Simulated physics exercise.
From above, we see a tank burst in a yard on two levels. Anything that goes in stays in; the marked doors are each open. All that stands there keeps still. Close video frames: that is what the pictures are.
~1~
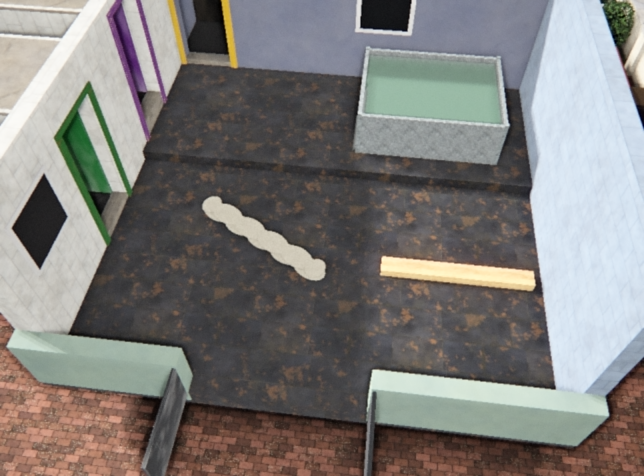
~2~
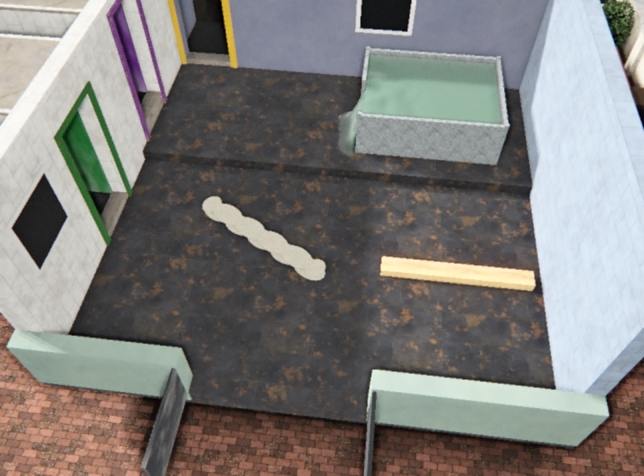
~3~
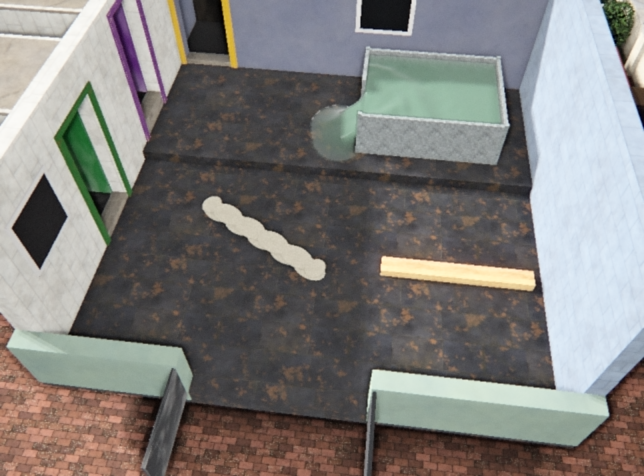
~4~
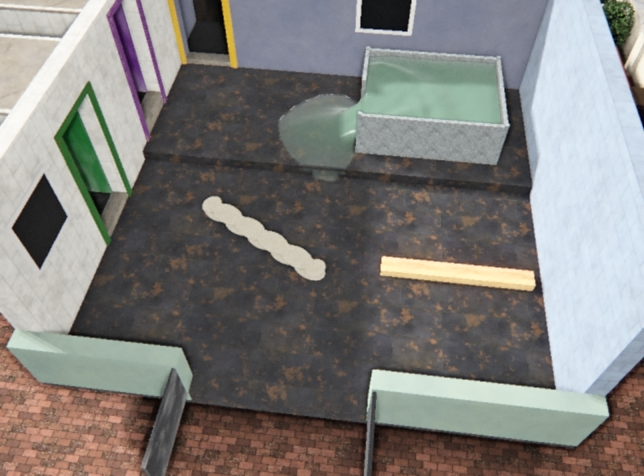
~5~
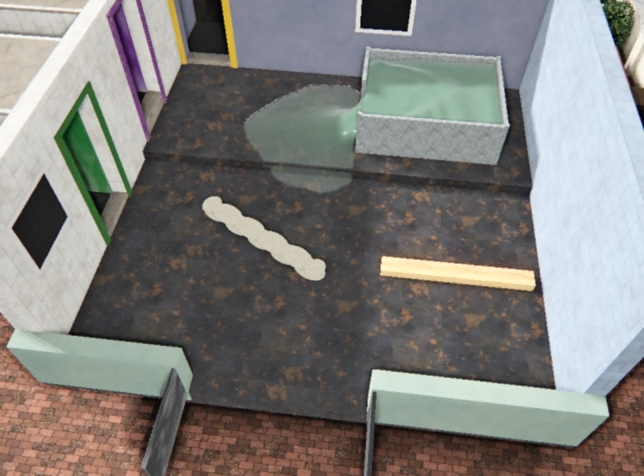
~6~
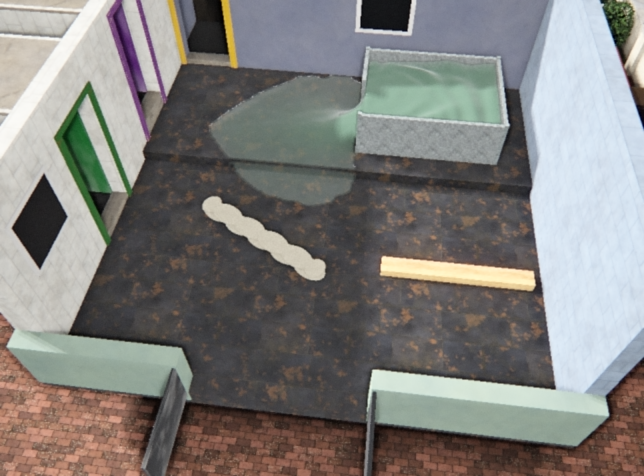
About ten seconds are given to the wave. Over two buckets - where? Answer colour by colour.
Yellow door over two; purple door under or at two; green door over two.
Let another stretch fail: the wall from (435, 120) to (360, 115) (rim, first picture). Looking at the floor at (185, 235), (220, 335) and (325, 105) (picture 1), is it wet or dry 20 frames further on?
In that order: Not flooded, awash, dry.
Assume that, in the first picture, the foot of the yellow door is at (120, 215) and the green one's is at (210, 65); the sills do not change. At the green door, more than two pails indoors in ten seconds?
The green door lets more in.
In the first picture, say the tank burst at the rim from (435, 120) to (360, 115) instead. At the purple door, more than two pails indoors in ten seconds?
Well, purple door sits short of it, as far as I can tell.
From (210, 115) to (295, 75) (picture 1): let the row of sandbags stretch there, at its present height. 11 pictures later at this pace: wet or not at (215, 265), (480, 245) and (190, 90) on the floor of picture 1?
First spot gets soaked, second stays unwetted, third gets soaked.
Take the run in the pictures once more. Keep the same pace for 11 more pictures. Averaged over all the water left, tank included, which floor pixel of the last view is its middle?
About (343, 129) in the last view.
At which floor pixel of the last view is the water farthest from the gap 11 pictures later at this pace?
The front tops out at about (84, 301).
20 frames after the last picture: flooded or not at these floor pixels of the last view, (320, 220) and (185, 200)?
Point one: Swamped. Point two: Swamped.
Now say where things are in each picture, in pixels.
The first picture shows still water in the open tank at (432, 89).
In the second picture, water pours out at (362, 120) and has run to (345, 151).
In the third picture, the front is at (316, 121), out from the gap at (362, 123).
In the fourth picture, water pours out at (362, 124) and has run to (285, 120).
In the fifth picture, water pours out at (362, 124) and has run to (249, 131).
In the sixth picture, the front is at (214, 130), out from the gap at (362, 123).
A moment on, water covers 30 % of the floor; the yellow door wet at the sill, nothing in, the purple door wet at the sill, nothing in, the green door not reached.
Next, water covers 35 % of the floor; the yellow door under two buckets in, the purple door wet at the sill, nothing in, the green door under two buckets in.
Then, water covers 50 % of the floor; the yellow door over two buckets in, the purple door wet at the sill, nothing in, the green door over two buckets in.
Later, water covers 70 % of the floor; the yellow door far over two buckets in, the purple door wet at the sill, nothing in, the green door over two buckets in.
In the end, water covers 90 % of the floor; the yellow door far over two buckets in, the purple door wet at the sill, nothing in, the green door over two buckets in.
